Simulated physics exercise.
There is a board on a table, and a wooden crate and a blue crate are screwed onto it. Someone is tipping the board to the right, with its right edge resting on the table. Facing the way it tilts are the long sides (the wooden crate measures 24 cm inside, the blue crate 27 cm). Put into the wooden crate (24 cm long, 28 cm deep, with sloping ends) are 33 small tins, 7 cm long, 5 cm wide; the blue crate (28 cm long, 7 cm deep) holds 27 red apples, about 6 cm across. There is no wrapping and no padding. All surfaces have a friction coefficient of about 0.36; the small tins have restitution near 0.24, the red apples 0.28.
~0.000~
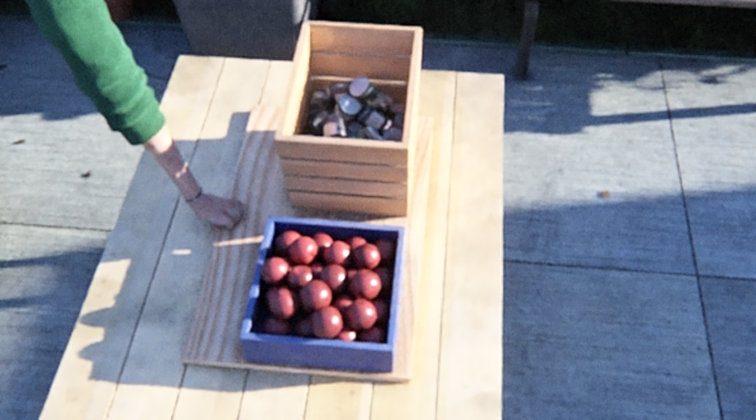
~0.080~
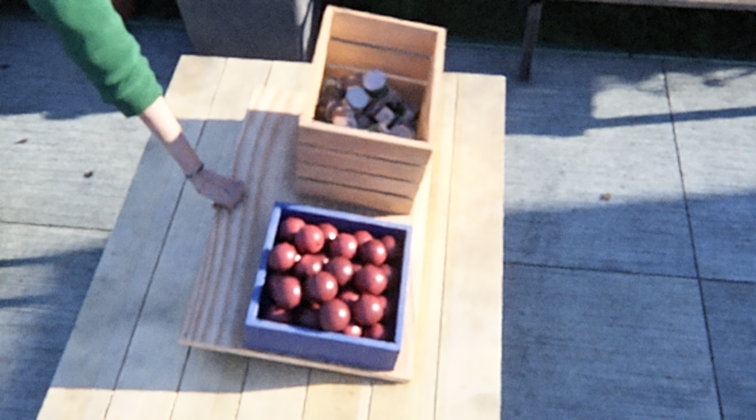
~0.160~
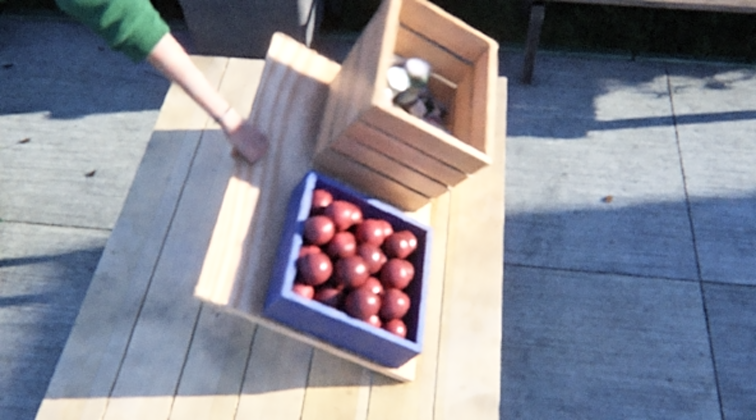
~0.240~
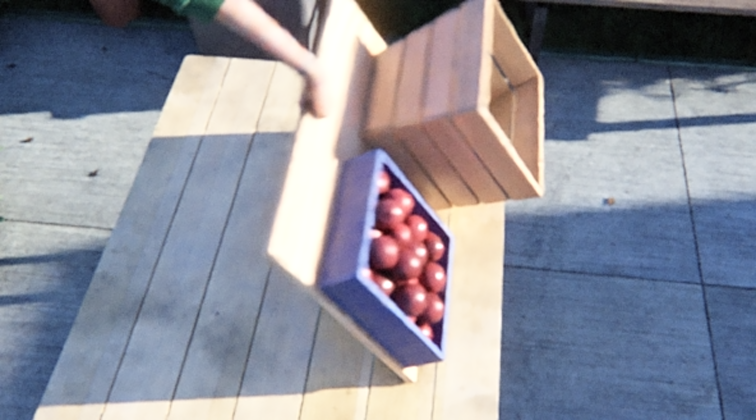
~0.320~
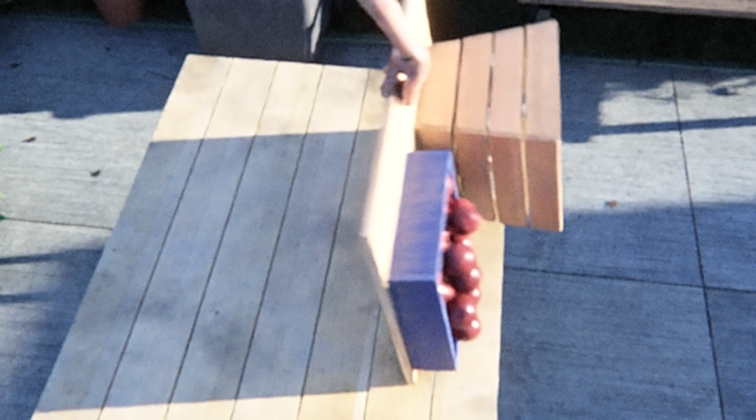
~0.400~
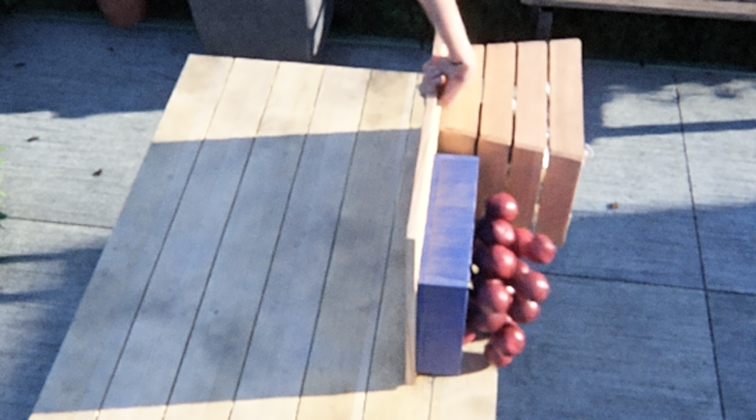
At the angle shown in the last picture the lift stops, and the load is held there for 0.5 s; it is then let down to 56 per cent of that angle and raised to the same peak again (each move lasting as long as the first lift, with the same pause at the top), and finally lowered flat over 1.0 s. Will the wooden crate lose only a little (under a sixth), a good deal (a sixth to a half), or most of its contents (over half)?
The wooden crate loses most of its contents.
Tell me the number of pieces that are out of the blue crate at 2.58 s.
Blue crate - about 25 out by that time.
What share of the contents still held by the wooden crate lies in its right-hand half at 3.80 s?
Near 80 per cent.
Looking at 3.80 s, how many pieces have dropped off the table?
At that time, the count is near 45.
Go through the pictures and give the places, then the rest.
In the first frame (each is followed by its nearest rim corner in this view; the camera moves round a little), wooden crate, (406, 143); blue crate, (391, 345); 0° from level; none out.
Wooden crate, (431, 144); blue crate, (398, 344); 9° from level, in the second frame.
Wooden crate, (489, 157); blue crate, (420, 346); 31° from level, in the third frame.
Wooden crate, (541, 190); blue crate, (444, 354); 58° from level, in the fourth frame.
Wooden crate, (562, 225); blue crate, (457, 364); 80° from level; 3 out, the lowest apple at (464, 276), in the fifth frame.
Wooden crate, (564, 241); blue crate, (460, 369); 89° from level; 19 out, in the sixth frame.
After 0.94 s, tilt 88°; wooden crate 13 in, 20 out and blue crate 3 in, 24 out.
After 1.62 s, tilt 85°; wooden crate 13 in, 20 out and blue crate 3 in, 24 out.
After 2.58 s, tilt 60°; wooden crate 13 in, 20 out and blue crate 3 in, 24 out.
Final count (at 3.80 s), wooden crate 13 in, 20 out and blue crate 3 in, 24 out. Asked share, 20 of 33, 61 per cent.
